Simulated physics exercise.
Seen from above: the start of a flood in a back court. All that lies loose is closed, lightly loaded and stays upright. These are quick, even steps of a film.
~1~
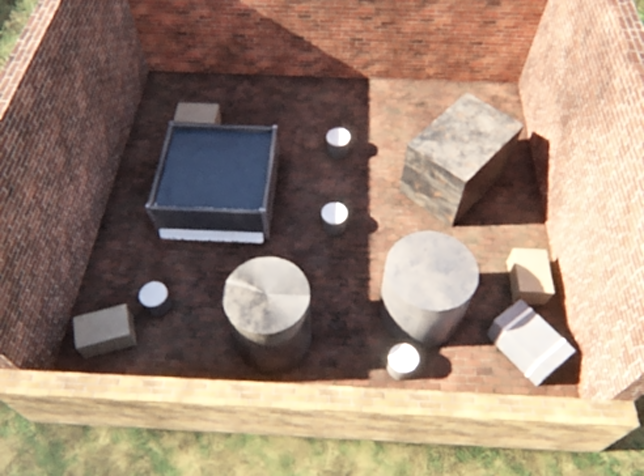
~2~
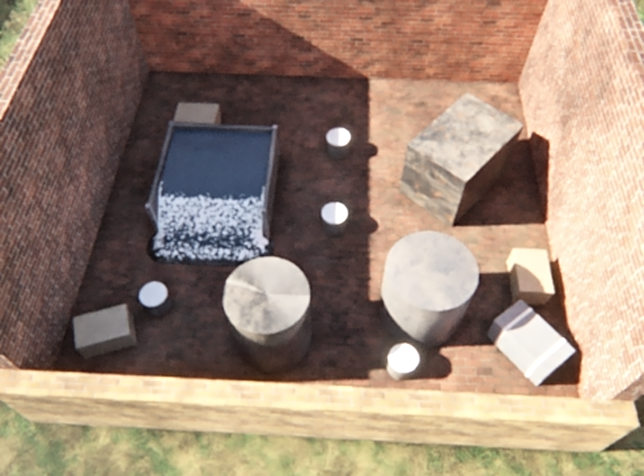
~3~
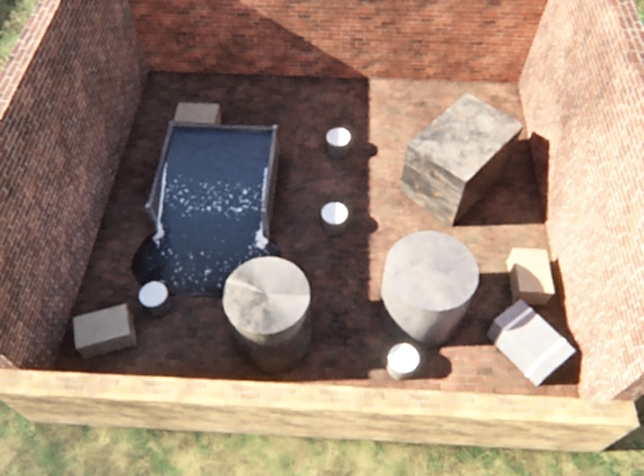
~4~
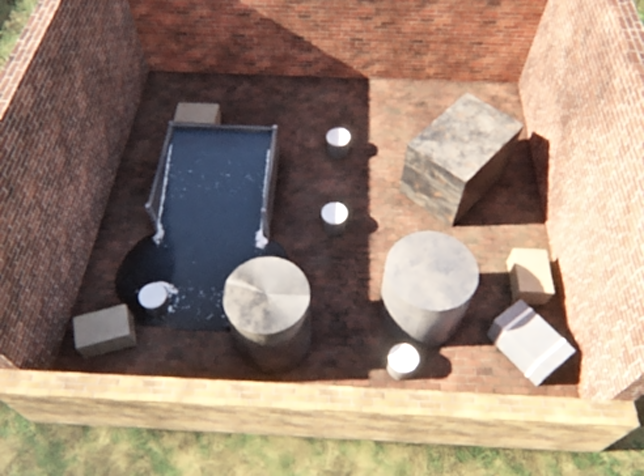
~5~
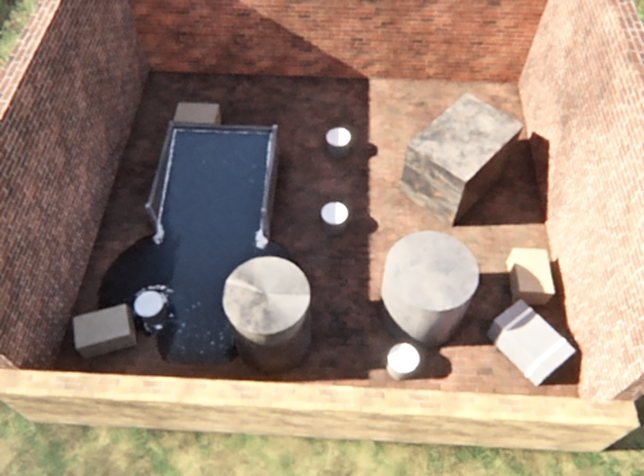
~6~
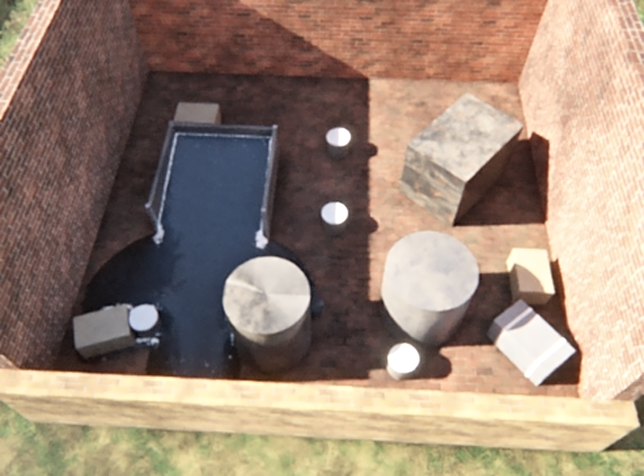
We see water pour from an open-fronted tank in a brick-walled court and spread across the floor around a large cylinder and a small round pail, which then shifts slightly toward a box at the lower left.
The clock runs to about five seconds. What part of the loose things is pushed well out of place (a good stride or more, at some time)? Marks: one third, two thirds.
That comes to from one to two thirds.
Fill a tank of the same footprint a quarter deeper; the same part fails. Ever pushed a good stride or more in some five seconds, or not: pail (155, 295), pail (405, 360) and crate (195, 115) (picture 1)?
In turn: Pushed that far, pushed that far, not that far.
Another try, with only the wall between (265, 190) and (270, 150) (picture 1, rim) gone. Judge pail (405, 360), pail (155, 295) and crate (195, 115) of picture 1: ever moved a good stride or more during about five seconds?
As listed: Less than that, under that, under that.
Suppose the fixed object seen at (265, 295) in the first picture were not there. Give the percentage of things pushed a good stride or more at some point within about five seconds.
Close to 50 %.
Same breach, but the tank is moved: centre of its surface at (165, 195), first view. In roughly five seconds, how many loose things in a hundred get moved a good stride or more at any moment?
Some 40 per cent.
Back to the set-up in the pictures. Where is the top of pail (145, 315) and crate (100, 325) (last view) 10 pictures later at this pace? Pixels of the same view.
At about (112, 346) and (69, 336).
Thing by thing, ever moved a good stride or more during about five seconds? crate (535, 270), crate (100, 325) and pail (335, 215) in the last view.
In turn: Short of that, moved that far, not that far.
A moment on, 1 of 8 are well off their spots; 0 afloat.
Next, 1 of 8 are well off their spots; 2 afloat.
Later, 2 of 8 are well off their spots; 2 afloat.
In the end, 2 of 8 are well off their spots, and 3 have been at some point; 1 afloat.
